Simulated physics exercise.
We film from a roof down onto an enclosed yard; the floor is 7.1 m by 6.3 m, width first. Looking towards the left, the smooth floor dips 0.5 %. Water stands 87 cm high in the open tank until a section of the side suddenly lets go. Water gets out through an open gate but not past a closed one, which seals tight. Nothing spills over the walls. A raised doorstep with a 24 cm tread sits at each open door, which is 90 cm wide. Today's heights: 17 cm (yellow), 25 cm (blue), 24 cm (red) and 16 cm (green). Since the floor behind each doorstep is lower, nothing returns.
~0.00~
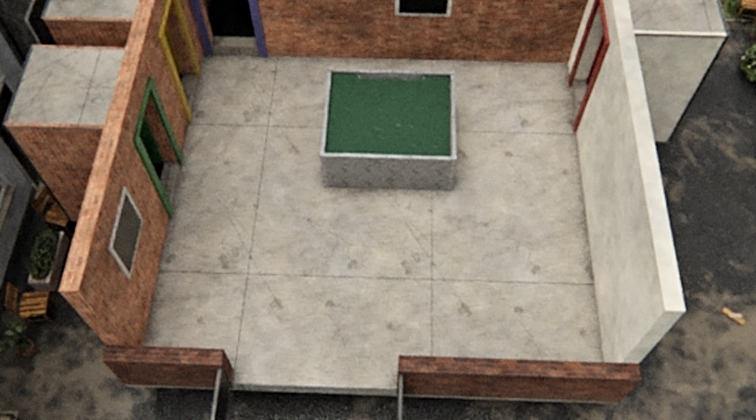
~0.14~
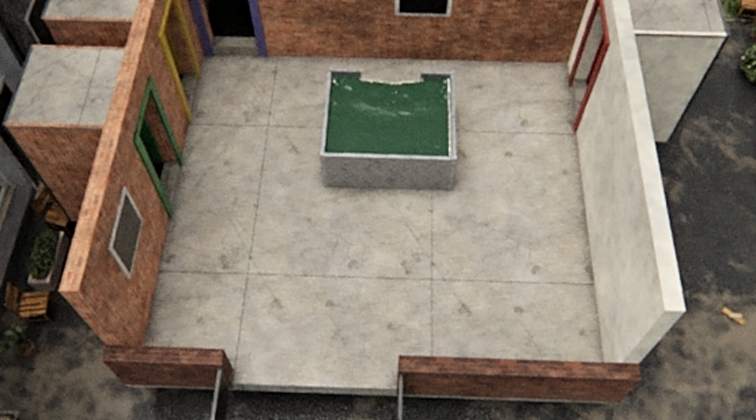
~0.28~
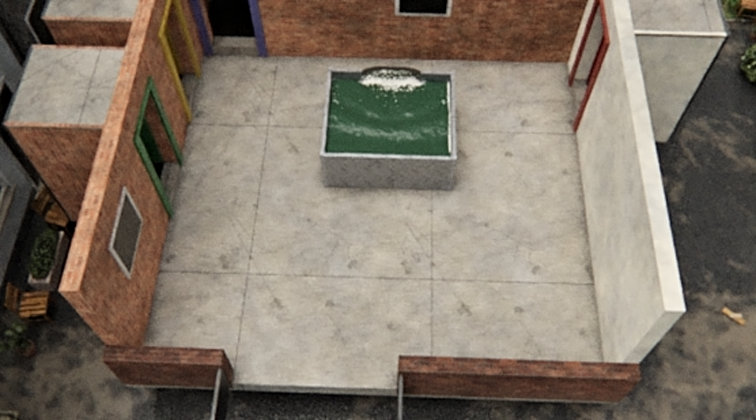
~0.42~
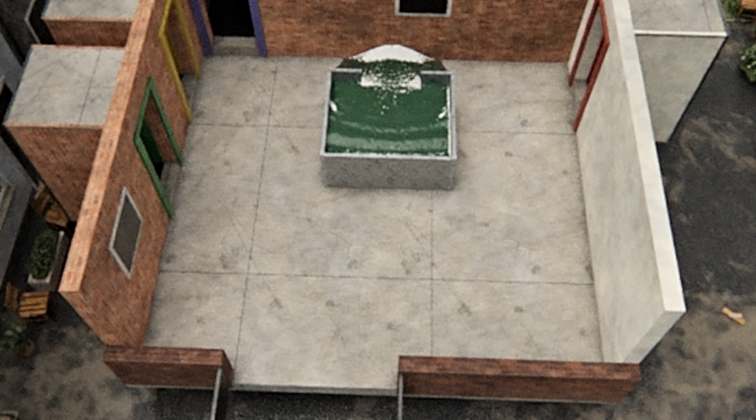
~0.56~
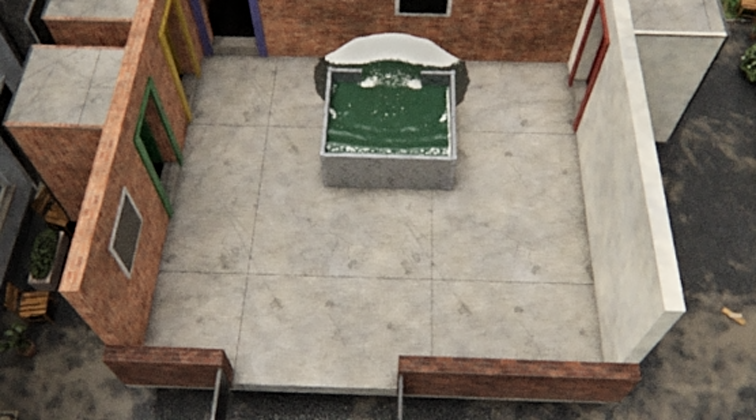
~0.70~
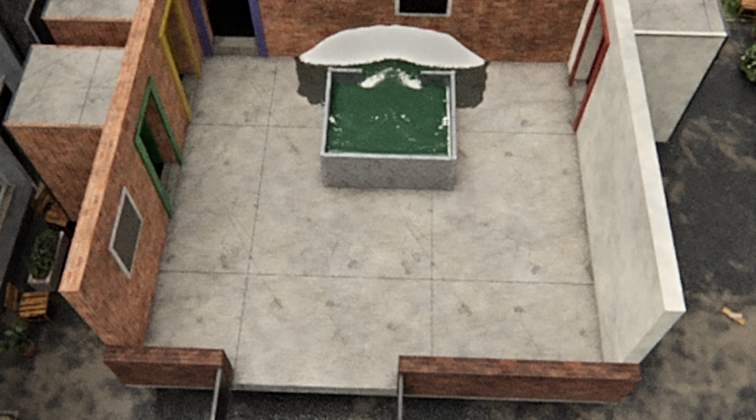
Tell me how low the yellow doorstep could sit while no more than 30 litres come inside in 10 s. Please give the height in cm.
At least 23 cm or so.
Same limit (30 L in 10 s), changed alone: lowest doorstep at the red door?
The red door needs around 23 cm.
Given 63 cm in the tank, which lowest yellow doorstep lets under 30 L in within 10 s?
I'd go with near 15 cm then.
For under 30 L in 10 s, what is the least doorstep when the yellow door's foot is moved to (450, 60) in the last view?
Minimum: About 27 cm.
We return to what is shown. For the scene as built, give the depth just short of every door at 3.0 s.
In cm - yellow: 26, blue: 14, red: 25, green: 12.
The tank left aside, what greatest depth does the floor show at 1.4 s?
Max depth: Around 61 cm.
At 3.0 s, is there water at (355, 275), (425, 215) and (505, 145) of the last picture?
In order: Untouched, untouched, soaked.
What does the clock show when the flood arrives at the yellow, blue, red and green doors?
Reading them off: Yellow 1.4 s, then blue 1.0 s, then red 1.3 s, then green 2.2 s.
After 1.4 s water covers 20 % of the floor, deepest (61 cm) near (388, 65); 4 cm at the yellow door, 0 litres in over its 17 cm doorstep.
After 3.0 s water covers 45 % of the floor, deepest (37 cm) near (388, 65); 26 cm at the yellow door, 64 litres in over its 17 cm doorstep.
After 10.0 s water covers 100 % of the floor, deepest (12 cm) near (164, 365); 8 cm at the yellow door, 93 litres in over its 17 cm doorstep.
At the yellow door as built, the water arrived by 1.4 s and peaked near 32 cm at 1.8 s.
Run again over the same 10 s with other heights there, 44 litres in over 21 cm, 6 litres over 28.5 cm. The limit of 30 litres is kept from about 23 cm up.
